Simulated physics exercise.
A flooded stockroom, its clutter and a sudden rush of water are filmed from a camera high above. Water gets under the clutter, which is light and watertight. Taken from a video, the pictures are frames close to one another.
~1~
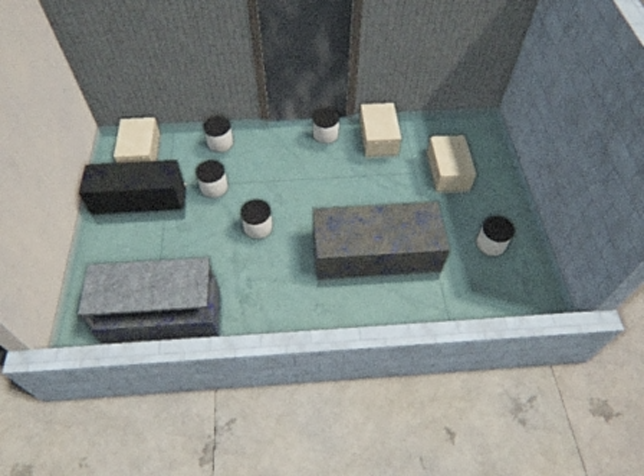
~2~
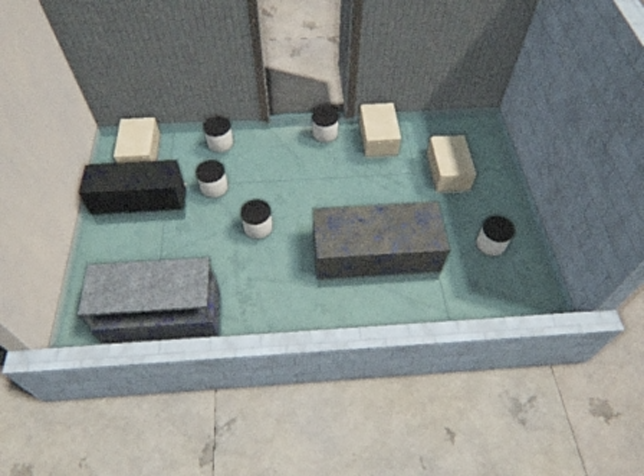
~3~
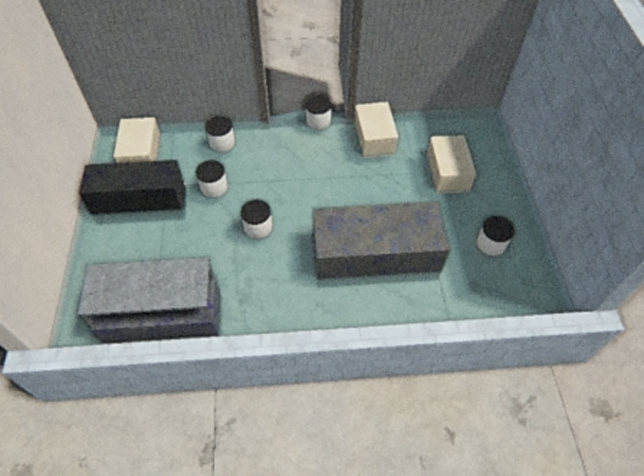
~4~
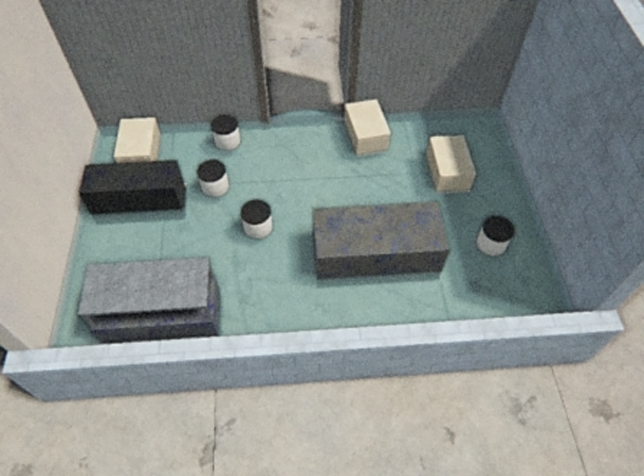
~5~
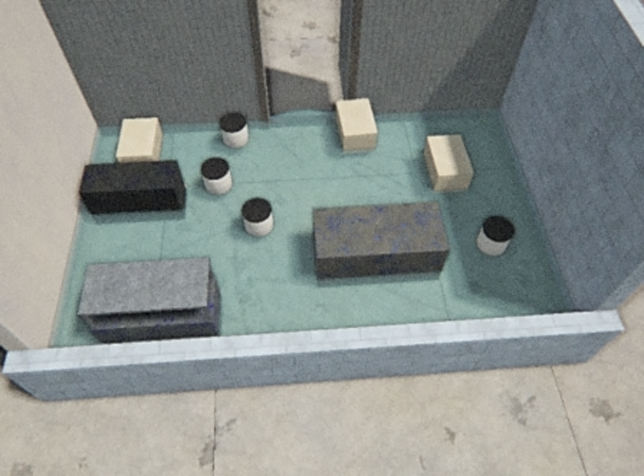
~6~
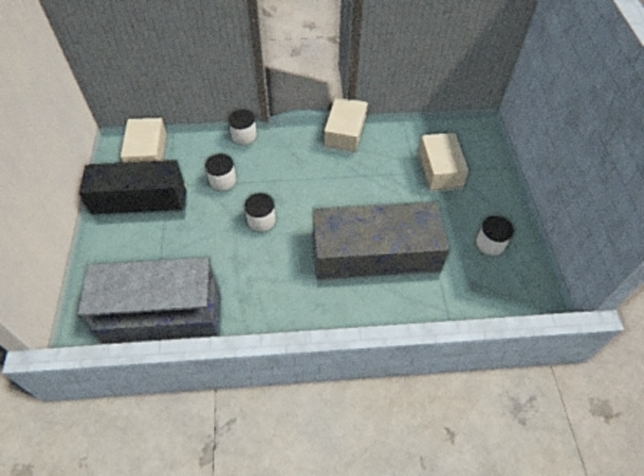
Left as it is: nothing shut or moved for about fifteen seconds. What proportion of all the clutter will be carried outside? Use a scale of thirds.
On that scale, two thirds or above.
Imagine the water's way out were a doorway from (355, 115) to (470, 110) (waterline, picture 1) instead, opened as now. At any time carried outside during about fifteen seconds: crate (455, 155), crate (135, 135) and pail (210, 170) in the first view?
In the order given, it's escaped, remains behind, escaped.
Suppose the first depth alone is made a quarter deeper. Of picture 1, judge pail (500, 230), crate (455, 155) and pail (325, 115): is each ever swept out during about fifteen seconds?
Outcomes, first to last: Kept back, departed, departed.
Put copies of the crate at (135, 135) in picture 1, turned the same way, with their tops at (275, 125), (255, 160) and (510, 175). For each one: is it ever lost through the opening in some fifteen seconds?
Well, taking each in turn, that's lost to the flow, lost to the flow and finally never removed.
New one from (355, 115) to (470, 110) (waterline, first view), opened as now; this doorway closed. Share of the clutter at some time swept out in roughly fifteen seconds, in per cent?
Something like 90 percent.
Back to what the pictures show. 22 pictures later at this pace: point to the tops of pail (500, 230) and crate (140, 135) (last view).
Estimate: (458, 178), then (189, 129).
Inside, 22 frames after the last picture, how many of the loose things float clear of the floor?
Exactly 2 of them.
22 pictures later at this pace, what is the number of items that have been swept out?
6.
A moment on, 2 of 8 are out; 6 afloat.
Next, 3 of 8 are out; 5 afloat.
Later, 6 of 8 are out; 2 afloat.
In the end, 6 of 8 are out; 2 afloat.
